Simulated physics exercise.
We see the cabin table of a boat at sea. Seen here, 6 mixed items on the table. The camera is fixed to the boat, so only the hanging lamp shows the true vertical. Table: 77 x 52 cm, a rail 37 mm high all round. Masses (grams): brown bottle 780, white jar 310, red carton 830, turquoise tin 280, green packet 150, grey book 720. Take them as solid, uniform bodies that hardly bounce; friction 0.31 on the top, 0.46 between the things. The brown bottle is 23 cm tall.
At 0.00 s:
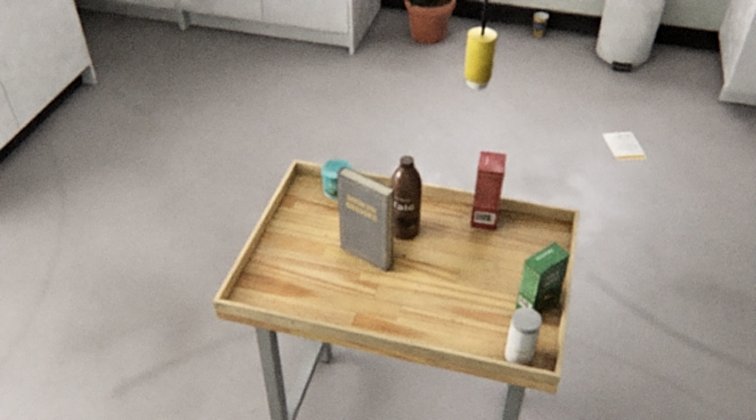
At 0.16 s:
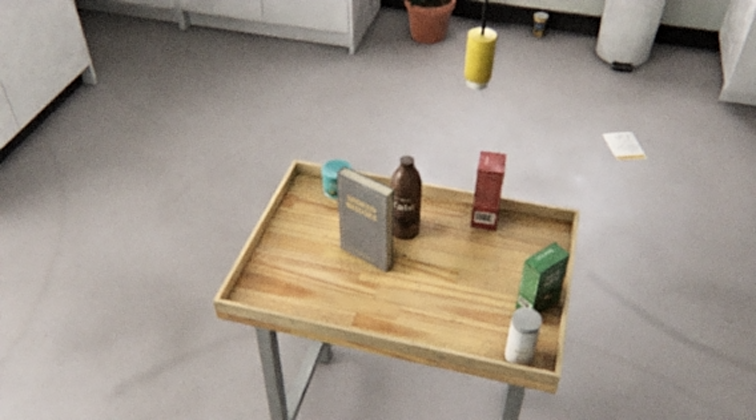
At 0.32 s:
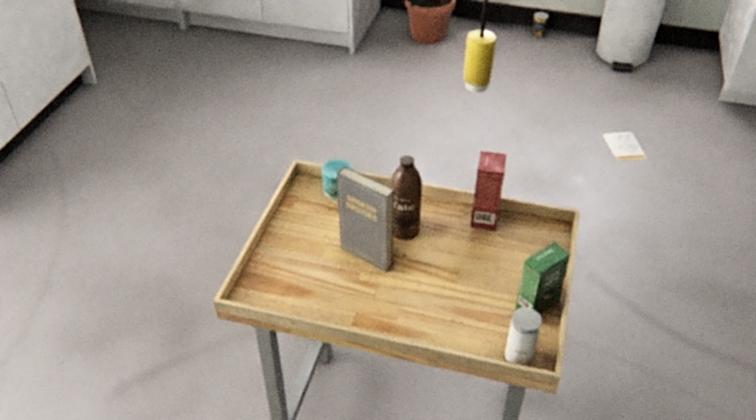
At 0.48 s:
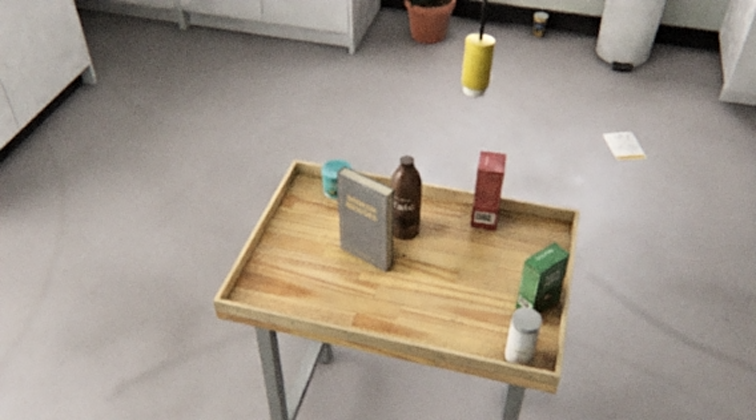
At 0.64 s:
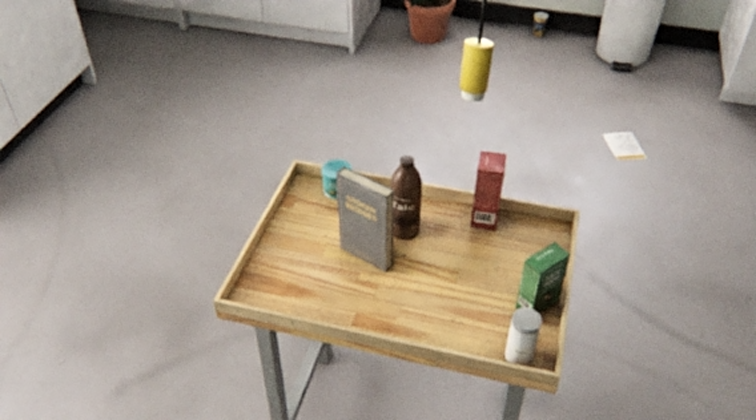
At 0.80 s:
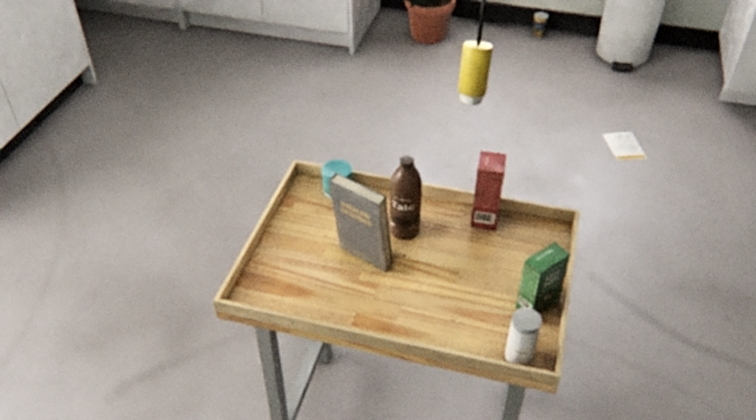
Boat cabin table holding six items, a yellow hanging lamp swinging slightly nearer, then the grey book tilting back a little.
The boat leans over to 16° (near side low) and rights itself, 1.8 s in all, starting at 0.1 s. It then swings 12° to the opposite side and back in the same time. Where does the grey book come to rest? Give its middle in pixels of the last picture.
The grey book comes to rest near (320, 291).
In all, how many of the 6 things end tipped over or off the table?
That comes to 1.
Around 1.00 s, floor tilted 16°, near side down; grey book tipped 51° against what carries it near (339, 256).
Around 1.10 s, floor tilted 16°, near side down; grey book on its side near (325, 287).
Around 2.00 s, boat level; grey book on its side near (318, 294).
Finally (4.2 s), on their side or leaning hard on the table, grey book; the other 5 still in place (within 5 cm). In the last view, grey book near (320, 291).
